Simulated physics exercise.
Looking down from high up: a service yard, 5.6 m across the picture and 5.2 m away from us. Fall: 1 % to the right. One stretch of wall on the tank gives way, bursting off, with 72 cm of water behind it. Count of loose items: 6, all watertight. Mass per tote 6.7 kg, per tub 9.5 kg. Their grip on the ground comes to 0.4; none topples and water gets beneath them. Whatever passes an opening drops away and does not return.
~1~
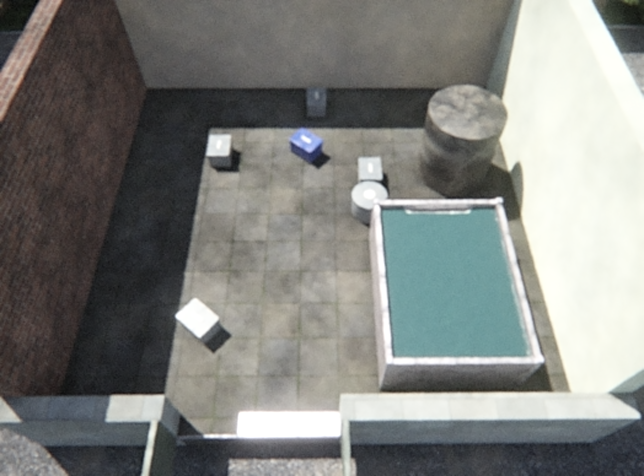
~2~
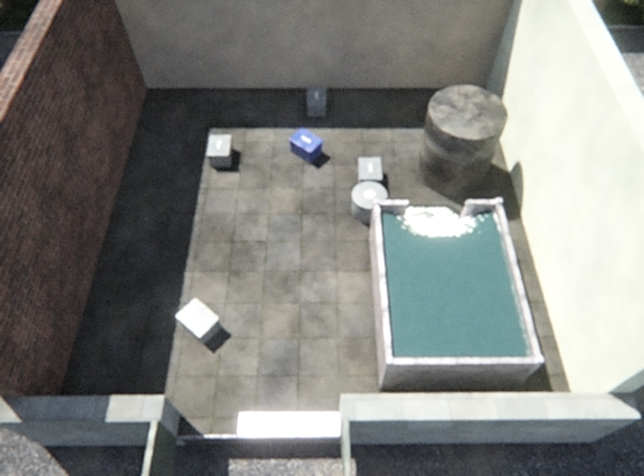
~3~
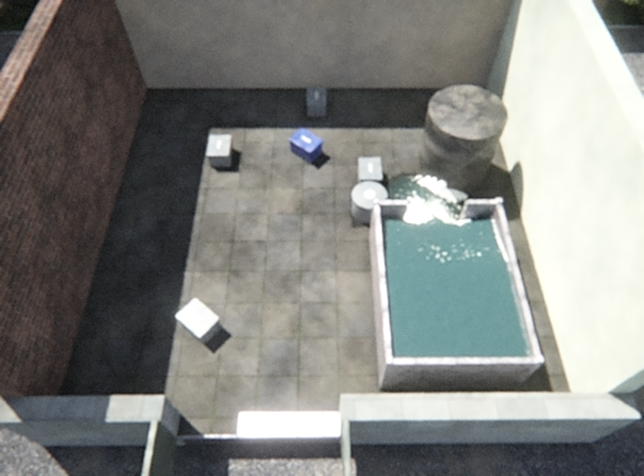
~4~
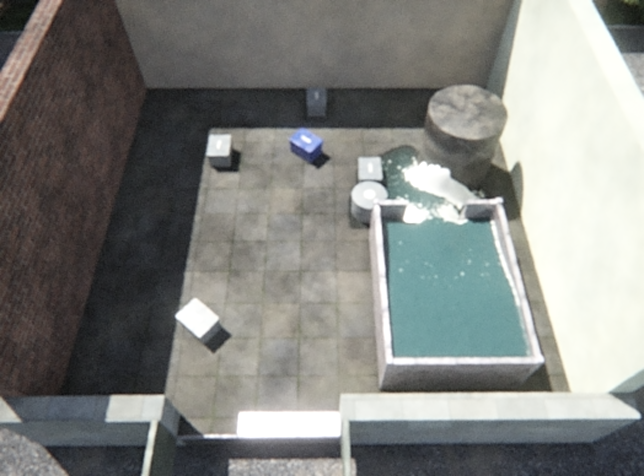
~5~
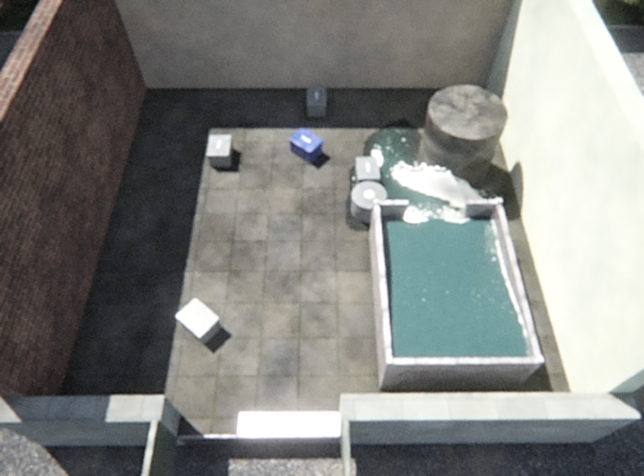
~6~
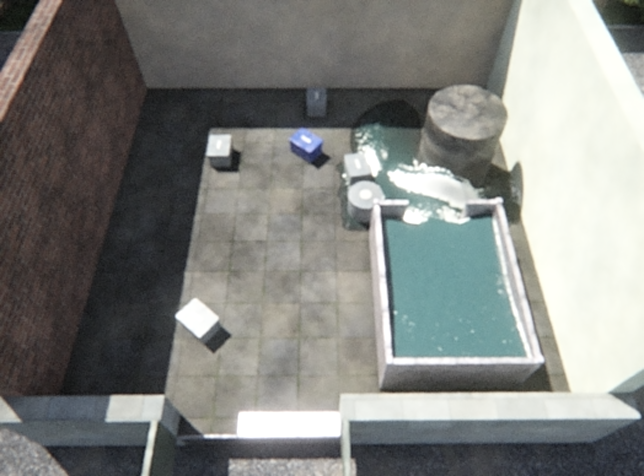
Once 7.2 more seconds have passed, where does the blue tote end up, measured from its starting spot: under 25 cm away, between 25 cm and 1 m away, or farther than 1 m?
Odds are it gets pushed way off.
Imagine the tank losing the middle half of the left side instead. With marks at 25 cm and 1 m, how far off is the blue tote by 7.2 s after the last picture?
Outcome for the blue tote: It edges some way.
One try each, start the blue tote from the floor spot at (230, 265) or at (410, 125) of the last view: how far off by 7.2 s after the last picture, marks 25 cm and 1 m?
Nearly still; swept far.
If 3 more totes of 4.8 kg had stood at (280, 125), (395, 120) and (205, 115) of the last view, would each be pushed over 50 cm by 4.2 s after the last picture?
One by one: Beyond the mark, beyond the mark, beyond the mark.
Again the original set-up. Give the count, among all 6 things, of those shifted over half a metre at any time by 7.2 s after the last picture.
That makes 5.
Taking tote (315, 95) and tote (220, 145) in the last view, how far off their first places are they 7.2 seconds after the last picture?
Taking them in turn, the shifts are 450 cm and 120 cm.
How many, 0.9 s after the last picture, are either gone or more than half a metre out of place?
That would be 1.
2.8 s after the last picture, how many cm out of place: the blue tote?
About 200 cm by then.
Then, 0.9 s after the last picture the blue tote is near (280, 137), 0.4 m from its start, aground; 0 of 6 are out; 1 afloat.
Then, 2.8 s after the last picture the blue tote is near (174, 130), 1.9 m from its start, afloat; 0 of 6 are out; 1 afloat.
Then, 4.8 s after the last picture the blue tote is near (186, 196), 1.9 m from its start, aground; 0 of 6 are out; 0 afloat.
Then, 7.2 s after the last picture the blue tote is near (219, 245), 2.1 m from its start, aground; 0 of 6 are out; 1 afloat.
